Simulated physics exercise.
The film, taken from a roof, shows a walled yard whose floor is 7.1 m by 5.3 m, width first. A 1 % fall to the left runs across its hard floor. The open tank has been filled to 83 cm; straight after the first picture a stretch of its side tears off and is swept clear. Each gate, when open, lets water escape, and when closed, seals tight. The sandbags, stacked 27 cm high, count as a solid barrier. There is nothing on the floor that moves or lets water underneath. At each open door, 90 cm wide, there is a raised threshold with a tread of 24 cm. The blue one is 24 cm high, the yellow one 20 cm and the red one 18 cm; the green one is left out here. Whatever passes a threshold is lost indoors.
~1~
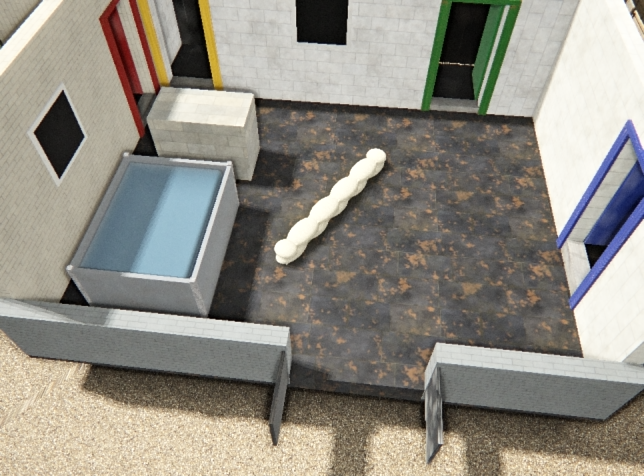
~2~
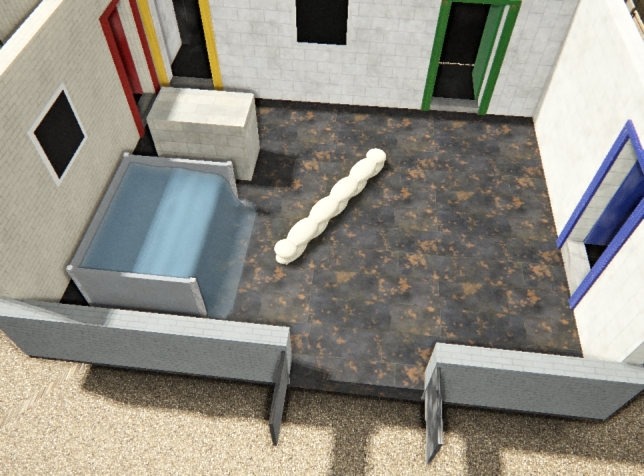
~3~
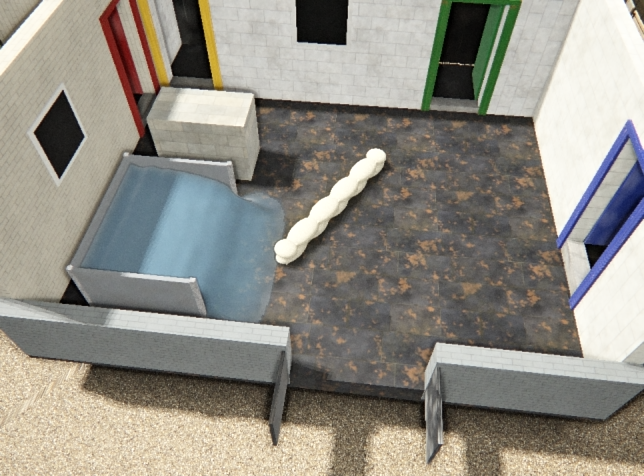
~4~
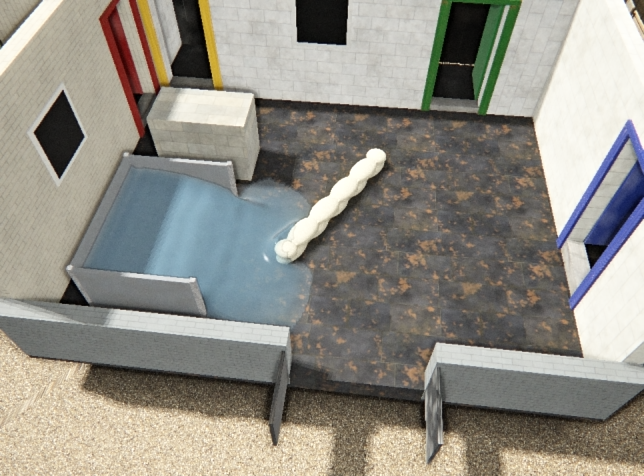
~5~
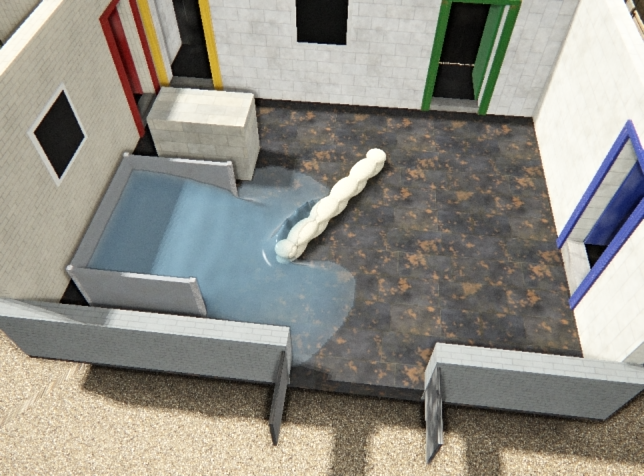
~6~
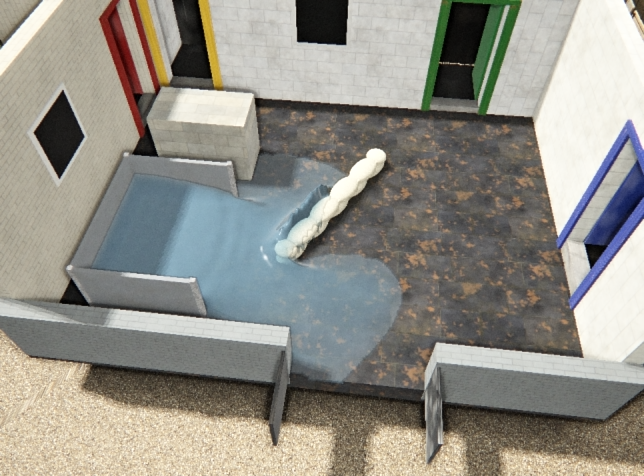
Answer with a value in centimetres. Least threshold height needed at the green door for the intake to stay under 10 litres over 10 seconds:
13.5 cm or so.
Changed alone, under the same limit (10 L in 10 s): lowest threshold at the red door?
At red, about 12.0 cm.
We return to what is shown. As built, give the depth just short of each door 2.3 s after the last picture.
At the blue door the depth is 16 cm, at green 7 cm, at yellow 3 cm and at red 0 cm.
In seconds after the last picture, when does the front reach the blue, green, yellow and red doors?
Door blue: 0.8 seconds; door green: 1.3 seconds; door yellow: 2.0 seconds; door red: 2.6 seconds.
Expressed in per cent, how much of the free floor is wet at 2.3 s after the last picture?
I'd estimate about 75 percent.
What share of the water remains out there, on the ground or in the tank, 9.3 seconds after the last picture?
Close to 82 in a hundred.
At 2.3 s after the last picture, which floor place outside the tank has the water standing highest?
(537, 357).
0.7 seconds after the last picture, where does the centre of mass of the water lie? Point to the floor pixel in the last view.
Centre estimate: (262, 254) px, approximately.
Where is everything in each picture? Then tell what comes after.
The first picture shows still water, 83 cm deep, in the open tank at (158, 216); the green door at (465, 65) is dry.
In the second picture, the front is at (229, 303), 0.3 m from the gap at (218, 246); 0.5 m2 of floor is wet, 83 cm left at the back.
In the third picture, water pours out at (218, 247) and has run 0.8 m, to (264, 302); about 13 cm deep outside, 76 cm at the back.
In the fourth picture, water pours out at (218, 249) and has run 1.3 m, to (304, 299); about 13 cm deep outside, 71 cm at the back.
In the fifth picture, the gap is at (218, 249), the front 1.9 m out at (346, 306); the back of the open tank holds 68 cm.
In the sixth picture, water pours out at (218, 249) and has run 2.6 m, to (394, 307); about 8 cm deep outside, 60 cm at the back; the green door at (465, 65), 5.2 m from the gap, is still 2.7 m from the nearest water.
Then, 0.7 s after the last picture water covers 45 % of the floor, deepest (42 cm) near (280, 245); it has not reached the green door.
Then, 2.3 s after the last picture water covers 75 % of the floor, deepest (26 cm) near (537, 357); 7 cm at the green door, 0 litres in over its 12 cm threshold.
Then, 9.3 s after the last picture water covers 95 % of the floor, deepest (14 cm) near (164, 344); 5 cm at the green door, 15 litres in over its 12 cm threshold.
At the green door as built, the water peaked near 16 cm, 4.7 s after the last picture.
With a threshold of 11.5 cm, 18 litres would have come in within the 10 s; with 16 cm, 5 litres. So under 10 litres takes about 13.5 cm.
